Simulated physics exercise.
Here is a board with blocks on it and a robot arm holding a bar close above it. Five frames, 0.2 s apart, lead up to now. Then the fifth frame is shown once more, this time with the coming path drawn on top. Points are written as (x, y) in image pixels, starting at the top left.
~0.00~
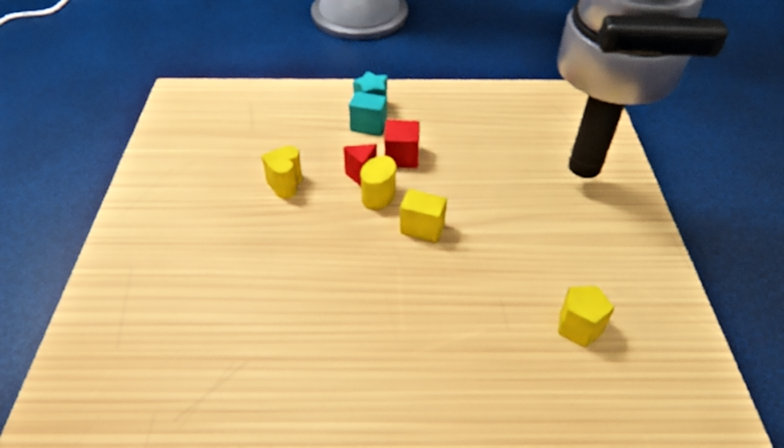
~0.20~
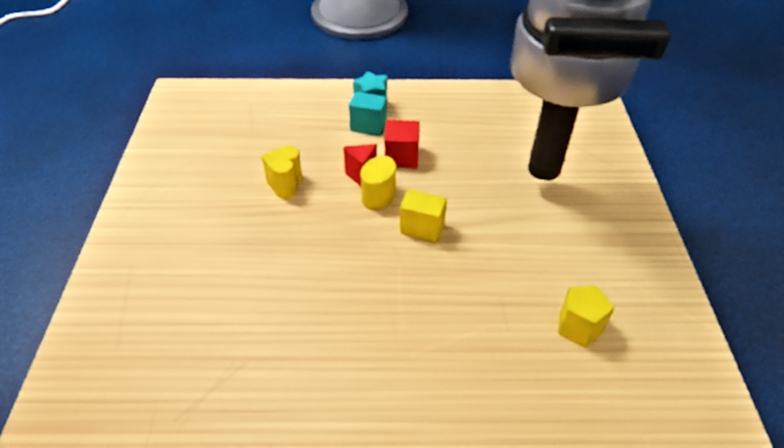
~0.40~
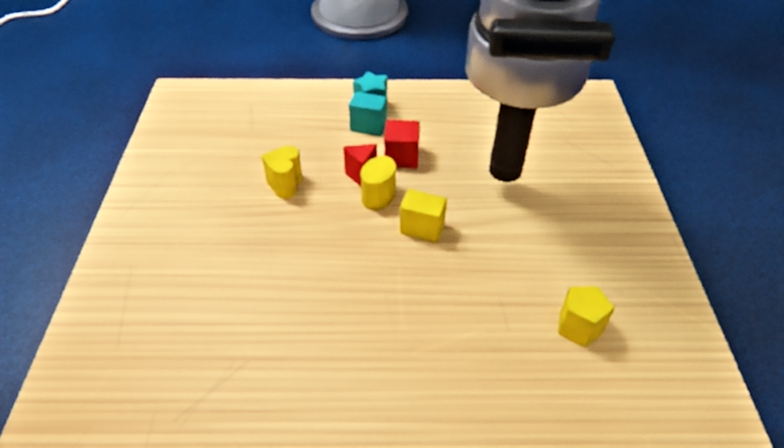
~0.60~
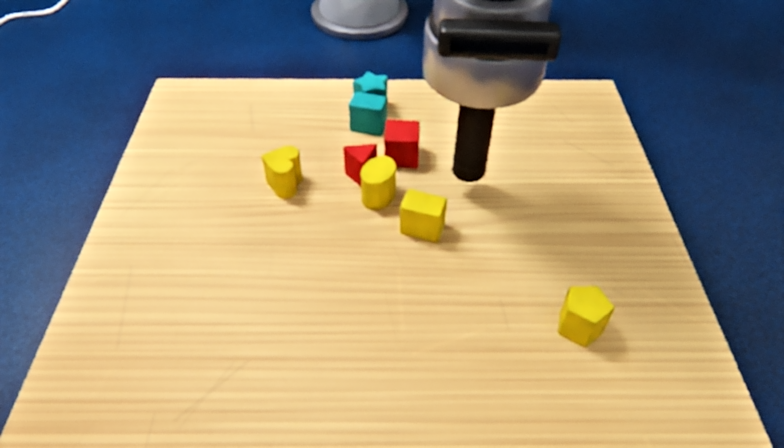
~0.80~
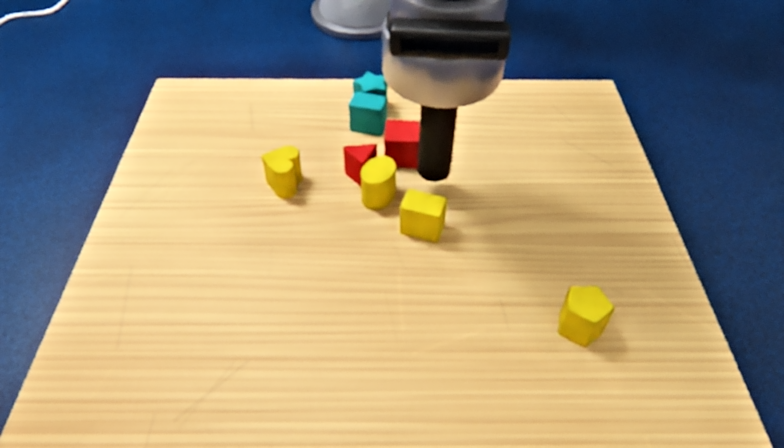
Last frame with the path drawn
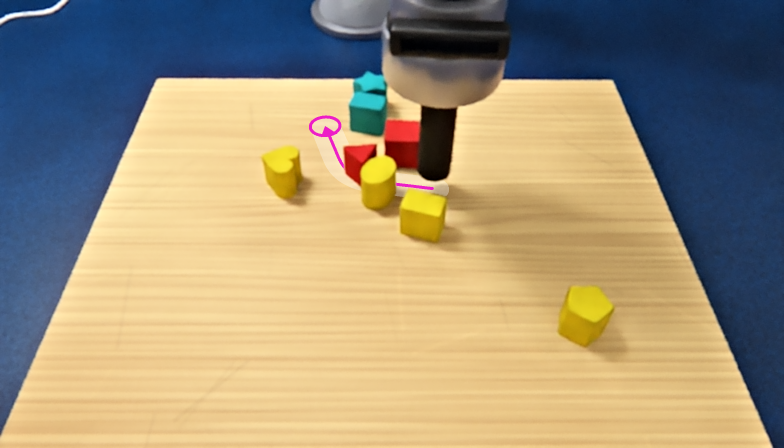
The robot arm moves its black bar left across the board toward the still blocks.
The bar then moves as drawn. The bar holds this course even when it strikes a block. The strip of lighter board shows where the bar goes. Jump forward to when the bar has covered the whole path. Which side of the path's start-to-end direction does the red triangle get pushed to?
Gets pushed left.
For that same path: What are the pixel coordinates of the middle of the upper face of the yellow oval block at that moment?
So, by the moment the path ends, you'll find the top centre of the yellow oval block at (348, 173).
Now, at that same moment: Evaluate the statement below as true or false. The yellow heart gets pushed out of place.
That statement is not accurate.
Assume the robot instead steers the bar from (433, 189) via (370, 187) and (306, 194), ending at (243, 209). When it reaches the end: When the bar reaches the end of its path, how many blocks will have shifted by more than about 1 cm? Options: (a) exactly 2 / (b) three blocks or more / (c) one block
The answer is b.
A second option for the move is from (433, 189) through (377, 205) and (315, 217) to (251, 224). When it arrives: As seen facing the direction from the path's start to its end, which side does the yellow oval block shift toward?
Slides right.
The line goes from (433, 189) by way of (377, 182) and (339, 158) to (325, 126).
The first path, step by step. One third of the way, bar (377, 165); red triangle (343, 149), turned 40° clockwise; yellow oval block (354, 173), turned 50° anticlockwise.
Two thirds of the way, bar (338, 141); red triangle (311, 137), turned 45° anticlockwise; yellow oval block (348, 173), turned 75° anticlockwise.
At the end, bar (324, 109); yellow heart unmoved; red triangle (311, 136), turned 55° anticlockwise; yellow oval block (348, 173), turned 75° anticlockwise; red four-sided block unmoved.
